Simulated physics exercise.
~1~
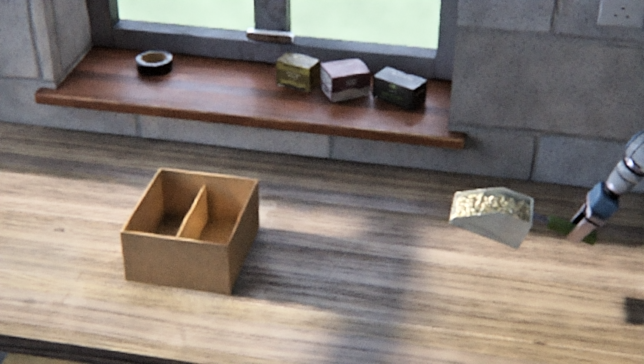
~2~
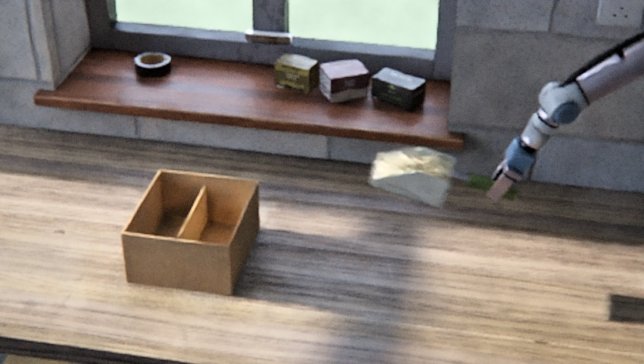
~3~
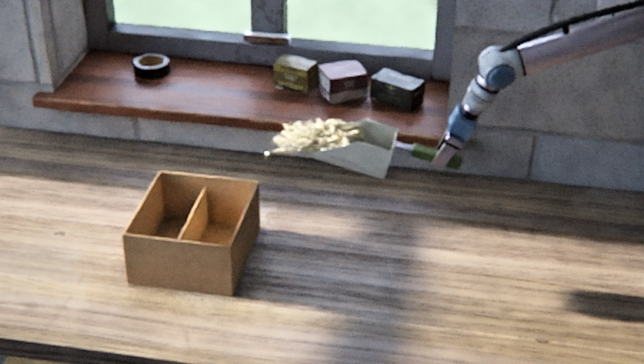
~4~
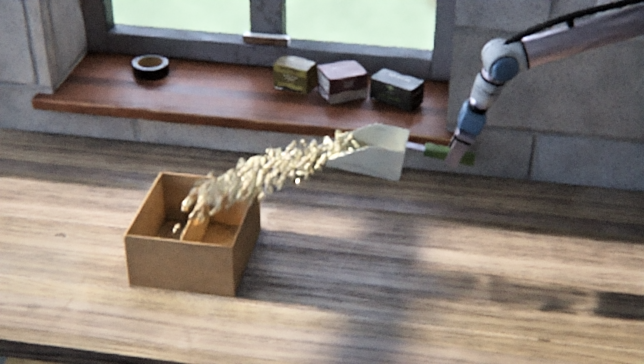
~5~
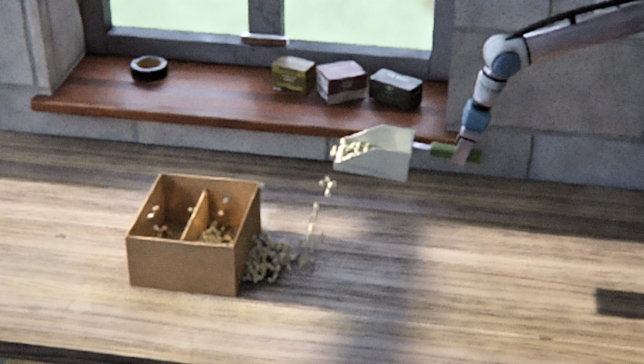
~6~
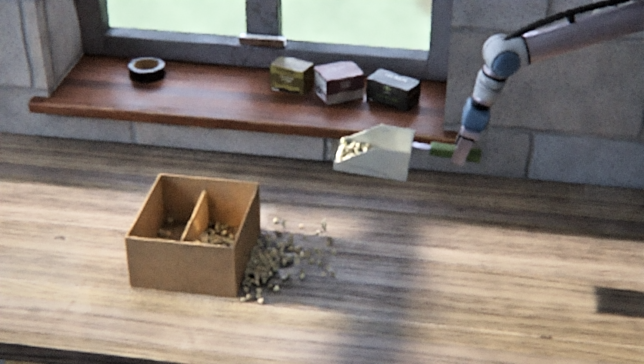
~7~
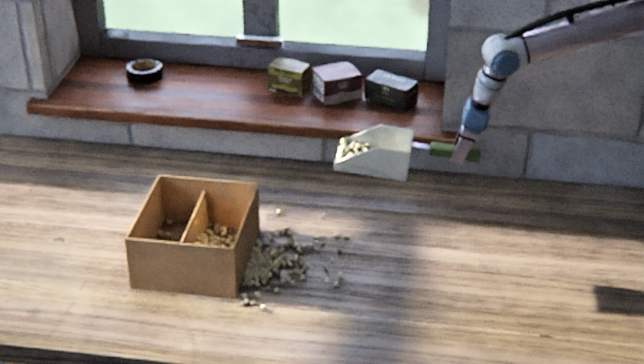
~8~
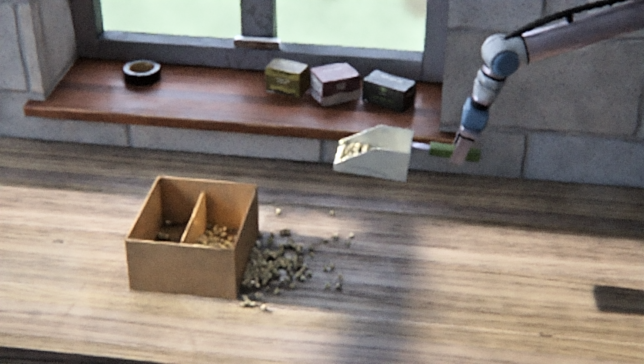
A robot arm swung a pale scoop of dried beans leftward and flung them at a divided wooden box, where some landed inside, mostly in the nearer part, while many scattered on the table beside it and a few stayed in the scoop.
